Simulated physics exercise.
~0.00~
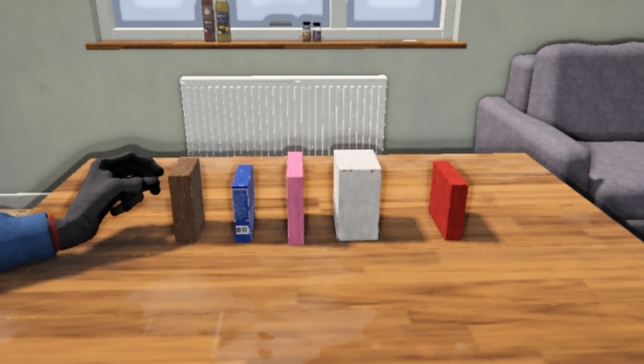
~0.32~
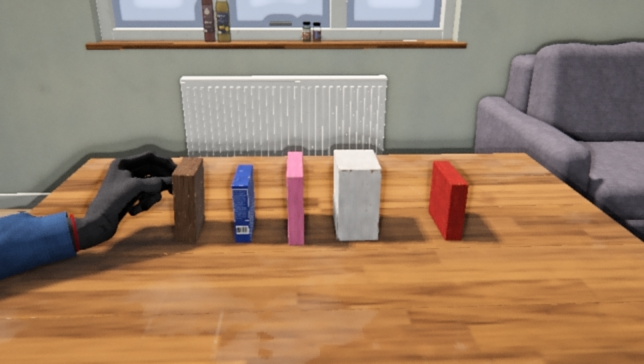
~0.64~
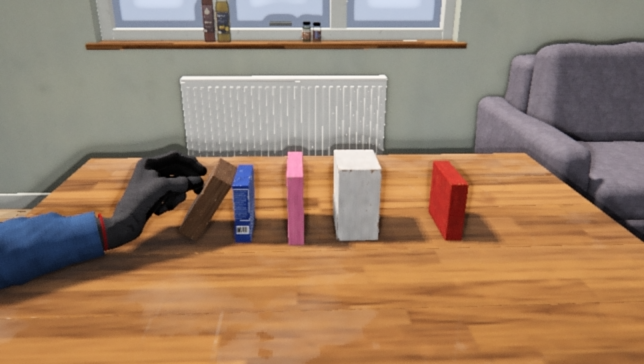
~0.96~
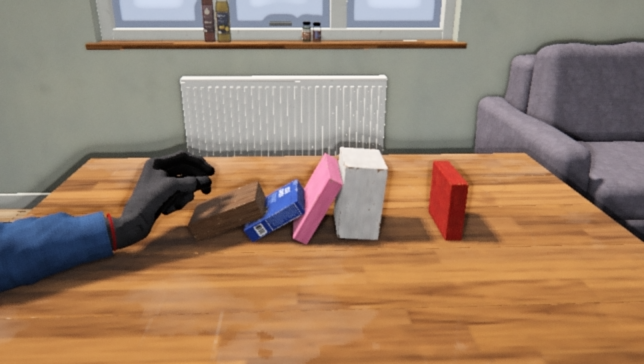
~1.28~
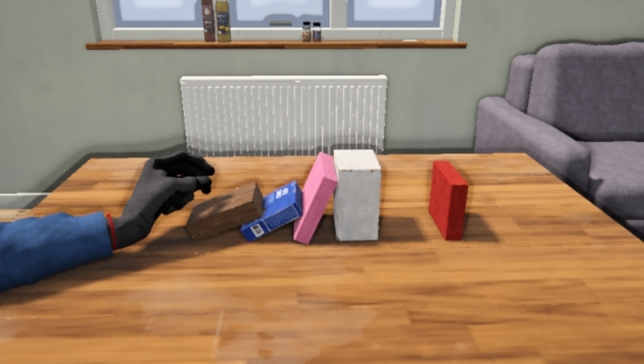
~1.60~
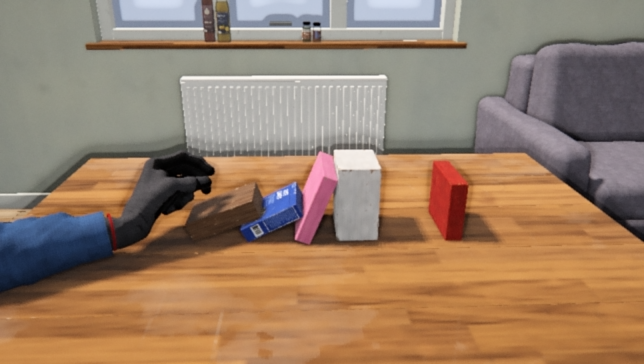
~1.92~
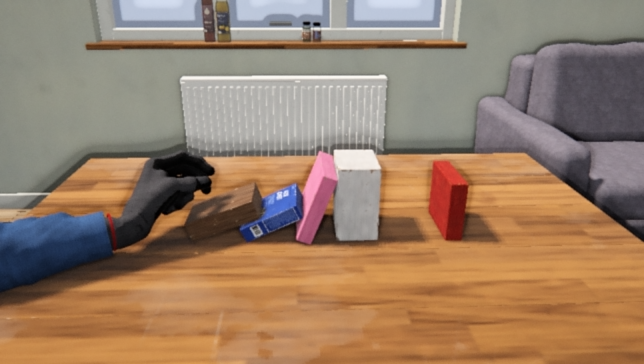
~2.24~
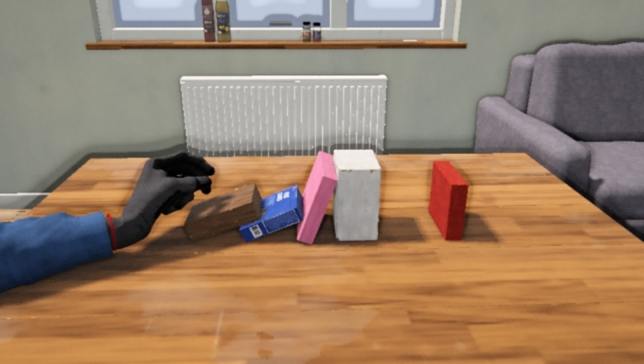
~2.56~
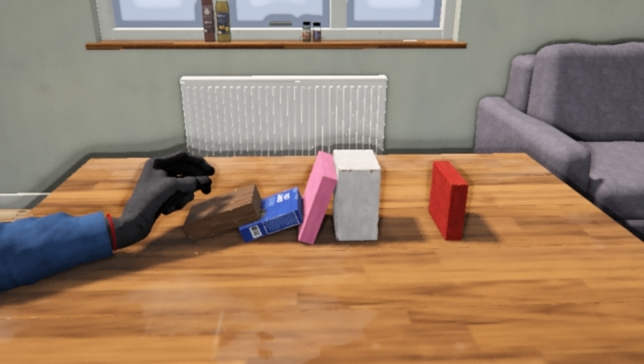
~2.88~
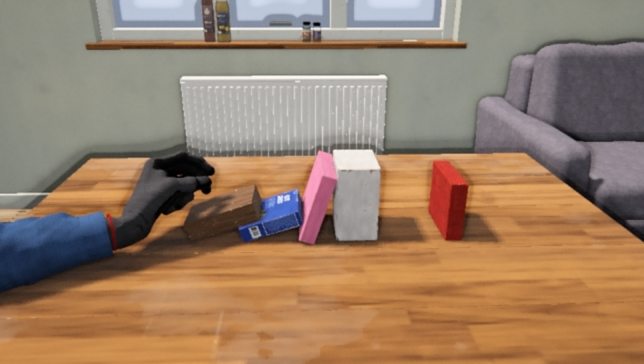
A gloved hand tipped over the brown block at the left of a row on a wooden table, toppling the blue packet and leaving the pink board leaning against the white block, which stayed standing, as did the red block farther right.
